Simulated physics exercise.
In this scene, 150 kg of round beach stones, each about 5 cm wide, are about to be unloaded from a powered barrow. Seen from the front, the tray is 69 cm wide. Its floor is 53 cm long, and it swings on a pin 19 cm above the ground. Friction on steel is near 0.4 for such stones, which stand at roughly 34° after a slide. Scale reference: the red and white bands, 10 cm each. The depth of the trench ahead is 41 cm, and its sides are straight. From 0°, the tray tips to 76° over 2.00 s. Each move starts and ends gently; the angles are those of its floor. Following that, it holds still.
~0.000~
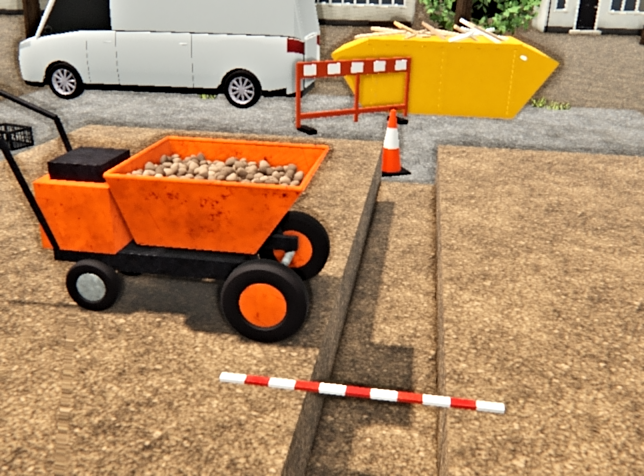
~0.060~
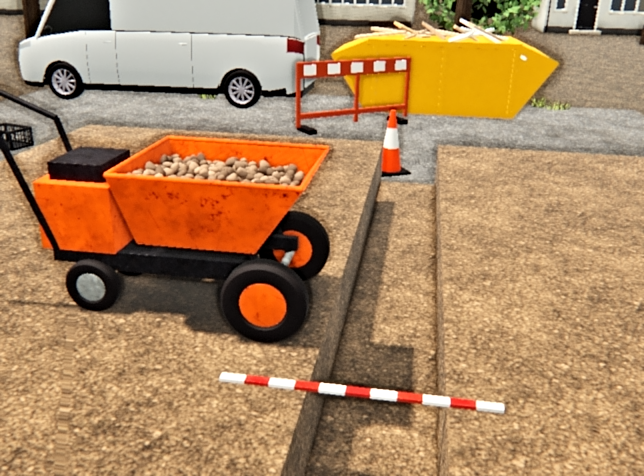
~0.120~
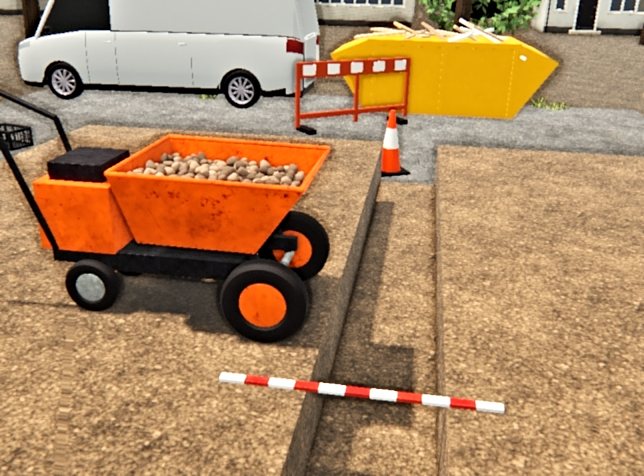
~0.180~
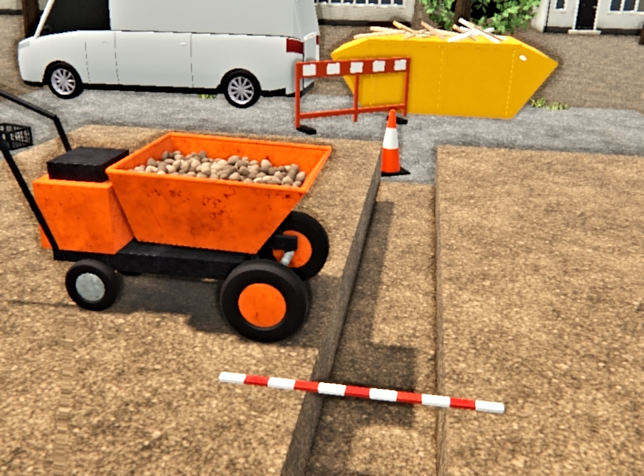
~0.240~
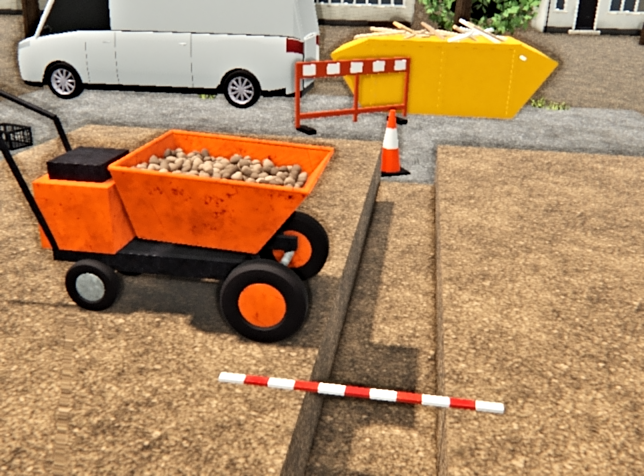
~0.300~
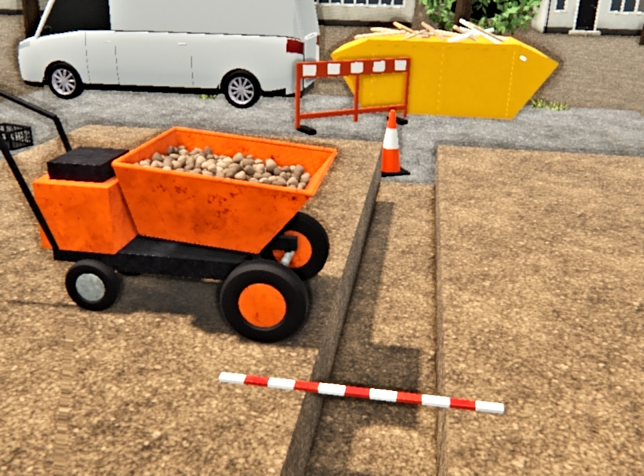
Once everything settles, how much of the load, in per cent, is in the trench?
Once it settles, about 74 per cent of the load is there.
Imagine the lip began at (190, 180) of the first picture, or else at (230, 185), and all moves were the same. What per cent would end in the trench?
90 and 100 %.
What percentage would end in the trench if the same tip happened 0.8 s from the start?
55 %.
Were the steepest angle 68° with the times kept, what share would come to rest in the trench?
In that case some 75 per cent.
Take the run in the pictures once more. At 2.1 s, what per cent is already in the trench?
Roughly 45% by that time.
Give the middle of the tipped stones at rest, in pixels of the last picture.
About (416, 378).
After 1.5 s the floor is at 64°; 98 % in the tray, 2 % in the trench; the foremost stones are at (424, 293).
After 2.1 s the floor is at 76°; 33 % in the tray, 44 % in the trench, 23 % past the trench; the foremost stones are at (584, 331).
After 2.5 s the floor is at 76°; 10 % in the tray, 63 % in the trench, 27 % past the trench; the foremost stones are past the picture's edge.
After 4.4 s the floor is at 76°; 0 % in the tray, 74 % in the trench, 26 % past the trench; the foremost stones are past the picture's edge.
